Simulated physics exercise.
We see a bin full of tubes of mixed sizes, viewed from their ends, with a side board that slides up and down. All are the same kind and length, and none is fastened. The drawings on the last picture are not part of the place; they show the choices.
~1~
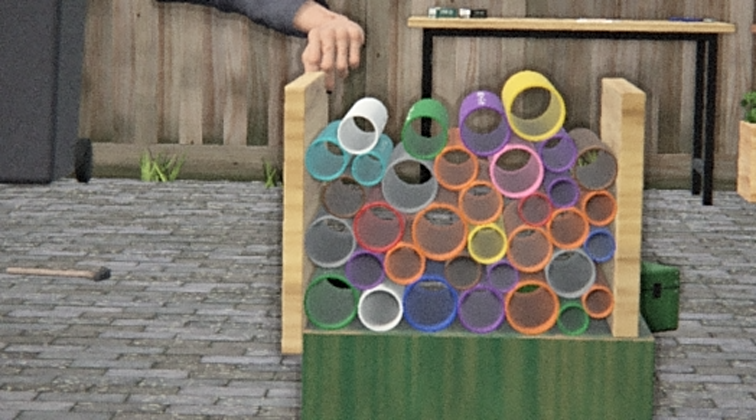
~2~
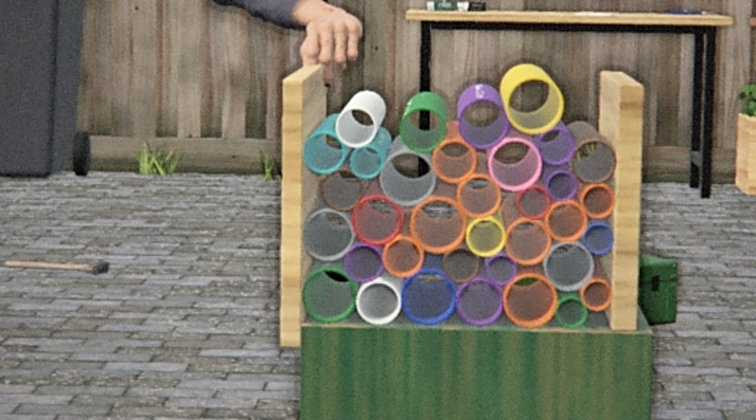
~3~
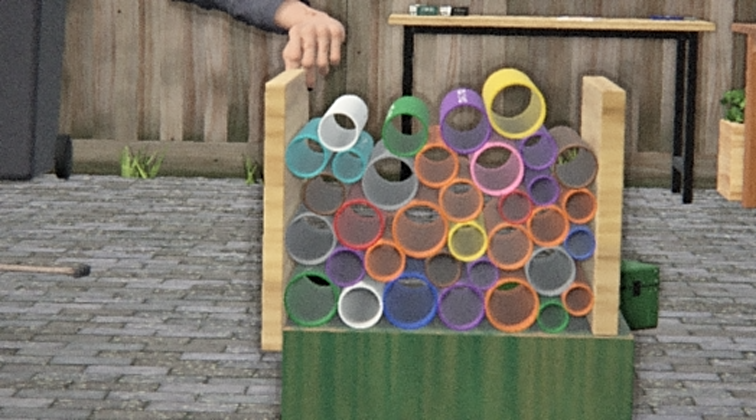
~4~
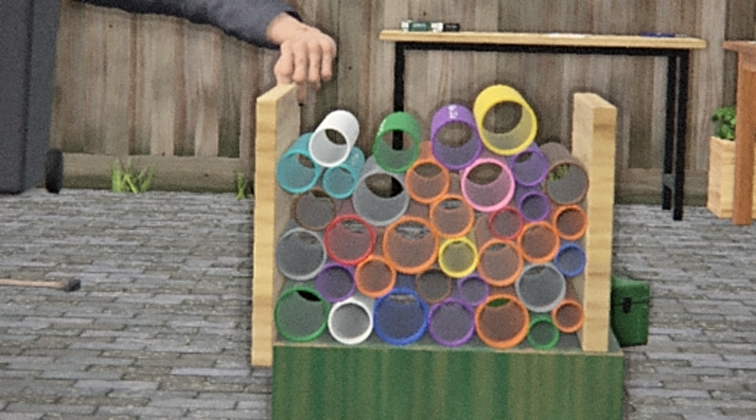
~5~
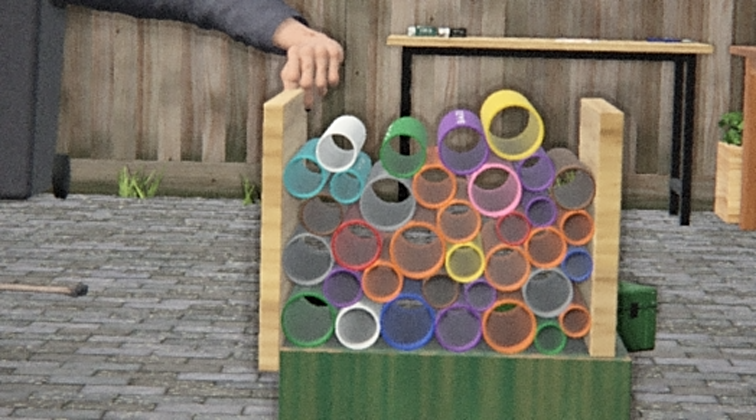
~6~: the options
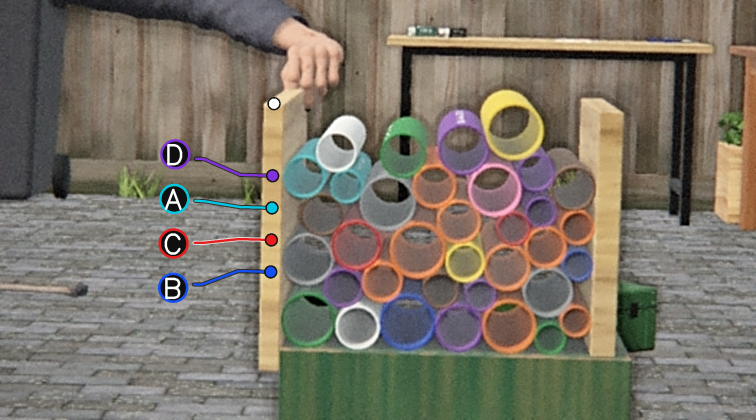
In a paved yard by a wooden fence, a hand hung over the left side of a bin stacked with colourful tubes while the view shifted slightly and the tubes stayed in place.
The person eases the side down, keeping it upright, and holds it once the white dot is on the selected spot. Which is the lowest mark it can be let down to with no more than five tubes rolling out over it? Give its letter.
It can be let down to B.
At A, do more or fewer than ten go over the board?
Fewer than ten.
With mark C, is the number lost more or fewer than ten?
It loses fewer than ten.
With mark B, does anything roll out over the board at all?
At B: Yes.
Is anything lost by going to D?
At D: No.
On the copy, A at (272, 208); B at (270, 272); C at (271, 240); D at (272, 176); the white dot at (274, 103).
On B. First, top of the board (283, 179).
Then, top of the board (282, 263).
Finally, top of the board (281, 271), four out over the board.
By contrast, A none out over the board; C two out over the board; D none out over the board.
